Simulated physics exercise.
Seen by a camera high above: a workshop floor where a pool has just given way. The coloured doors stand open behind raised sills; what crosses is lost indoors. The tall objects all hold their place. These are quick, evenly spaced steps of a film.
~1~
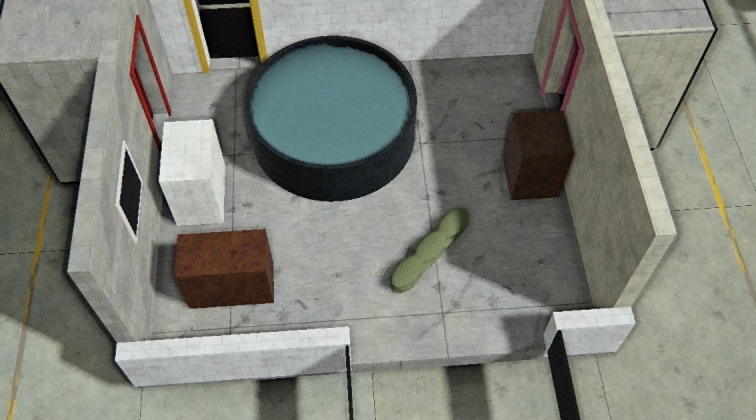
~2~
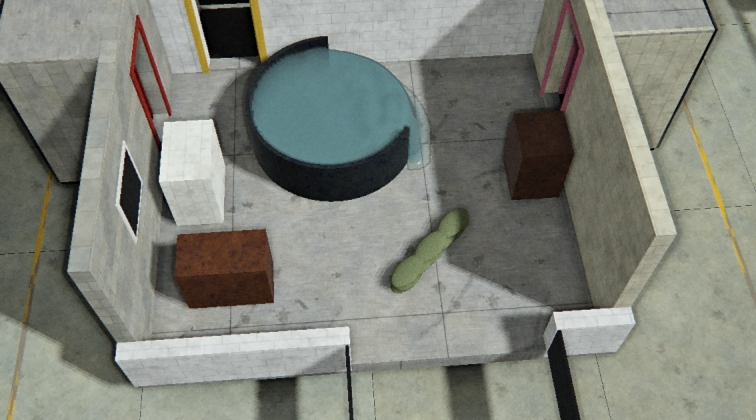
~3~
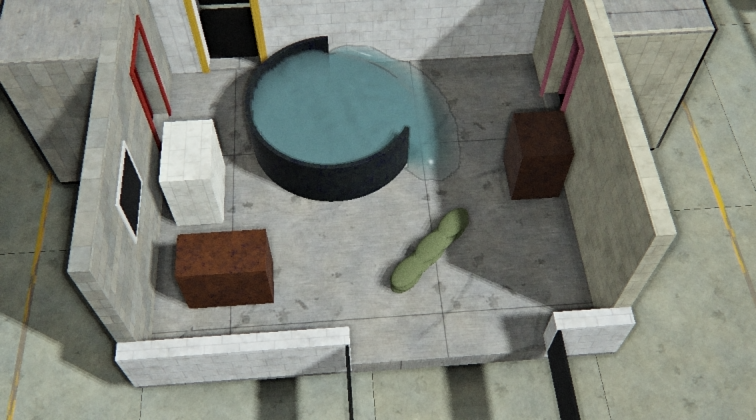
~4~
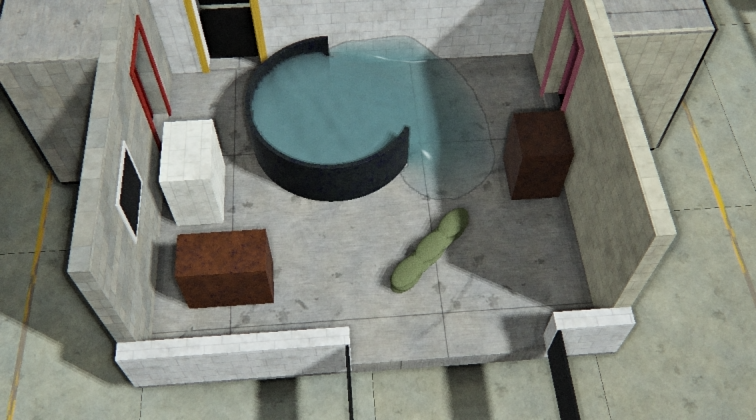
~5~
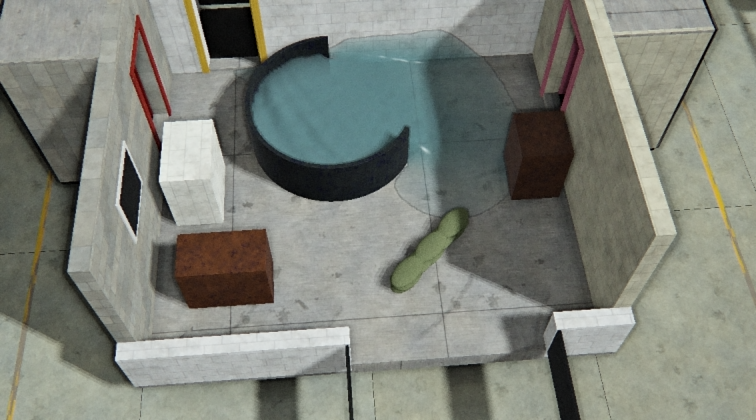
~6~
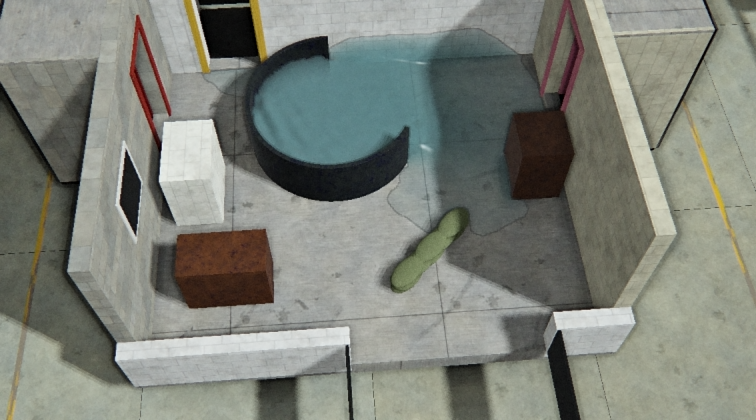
A round dark-walled pool losing its right side, with blue water pouring out and spreading across the grey floor around a brown block.
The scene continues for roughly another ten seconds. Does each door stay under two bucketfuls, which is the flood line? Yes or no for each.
Yellow door - yes, stays under; red door - yes, stays under; pink door - no, it floods.
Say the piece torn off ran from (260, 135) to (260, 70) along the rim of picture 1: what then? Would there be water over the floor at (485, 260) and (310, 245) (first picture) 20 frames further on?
In that order: Free of water, covered.
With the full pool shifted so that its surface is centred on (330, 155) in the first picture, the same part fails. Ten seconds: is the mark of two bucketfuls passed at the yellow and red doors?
In short: Yellow door exceeds the threshold, red door exceeds the threshold.
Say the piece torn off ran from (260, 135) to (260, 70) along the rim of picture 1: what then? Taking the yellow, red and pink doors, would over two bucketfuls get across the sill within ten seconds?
Yellow door: Beyond the mark; red door: Beyond the mark; pink door: Short of the mark.
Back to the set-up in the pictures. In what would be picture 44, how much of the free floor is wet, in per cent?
Near 90 in a hundred.
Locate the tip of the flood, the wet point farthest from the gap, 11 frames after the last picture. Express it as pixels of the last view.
Close to (591, 330).
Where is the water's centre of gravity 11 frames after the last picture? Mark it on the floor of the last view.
Point: (420, 118).
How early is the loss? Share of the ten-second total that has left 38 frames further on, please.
Near 80 in a hundred.
A moment on, water covers 40 % of the floor; the yellow door wet at the sill, nothing in, the red door not reached, the pink door far over two buckets in.
Next, water covers 50 % of the floor; the yellow door wet at the sill, nothing in, the red door wet at the sill, nothing in, the pink door far over two buckets in.
Then, water covers 70 % of the floor; the yellow door wet at the sill, nothing in, the red door wet at the sill, nothing in, the pink door far over two buckets in.
Later, water covers 90 % of the floor; the yellow door wet at the sill, nothing in, the red door wet at the sill, nothing in, the pink door far over two buckets in.
In the end, water covers 95 % of the floor; the yellow door under two buckets in, the red door wet at the sill, nothing in, the pink door far over two buckets in.
